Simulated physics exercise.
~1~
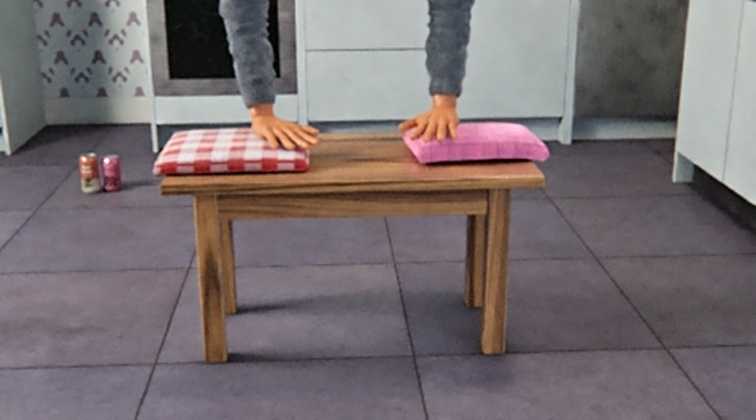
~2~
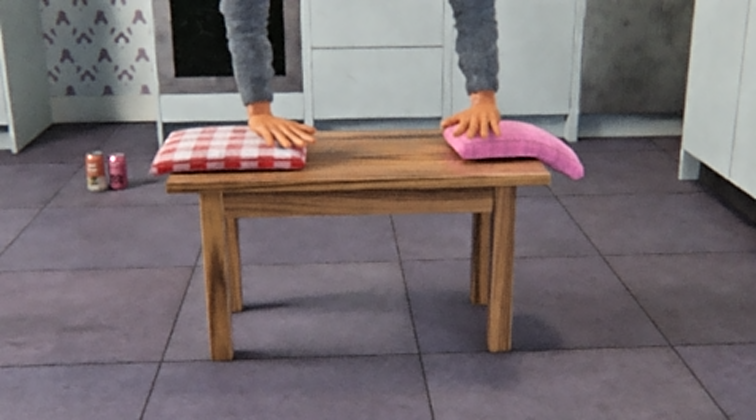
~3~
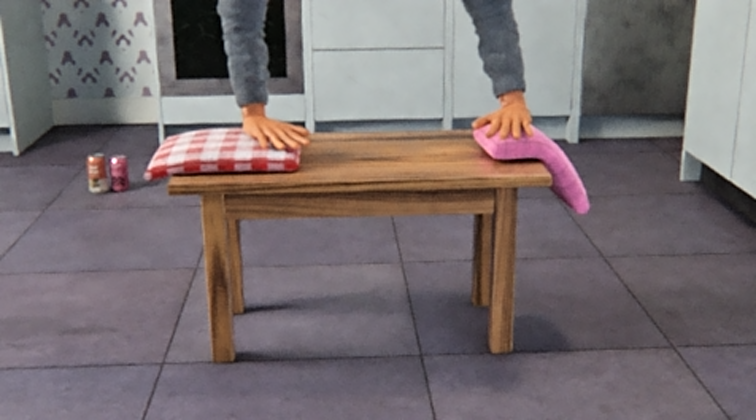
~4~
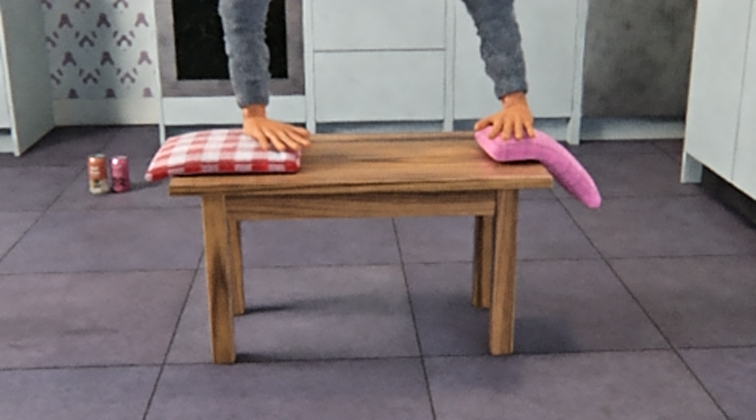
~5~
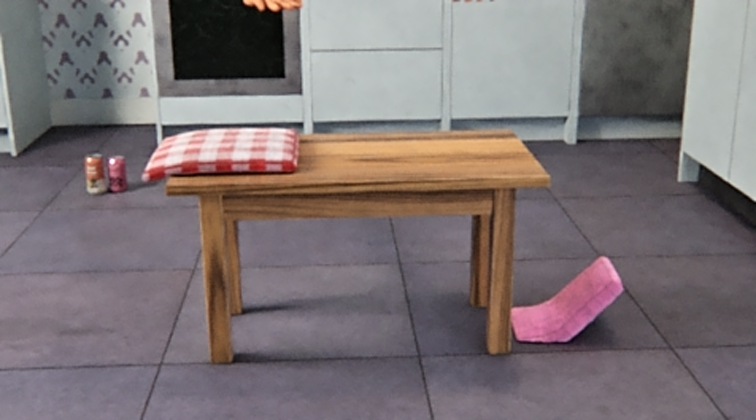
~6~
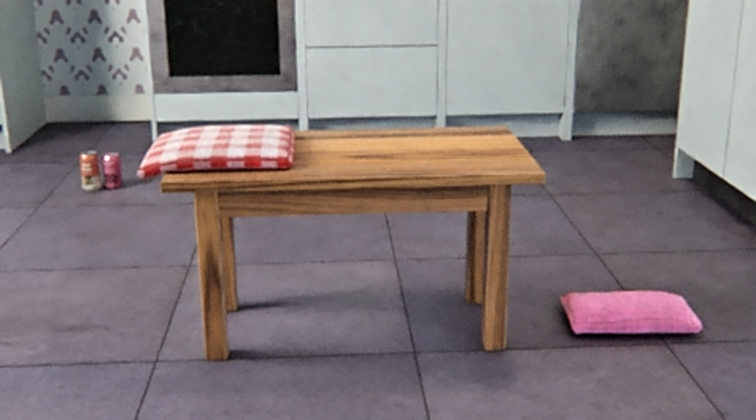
At first, two hands rest on a red checked seat pad and a pink sack on a wooden bench in a kitchen. The hands move apart, nudging the pad slightly left and pushing the sack to the right until it droops over the bench's end. The hands then lift away, and the sack slips off and drops, landing bent on the tiled floor beside the bench leg. It settles flat a little farther to the right. The checked pad stays on top, slightly overhanging the left end.
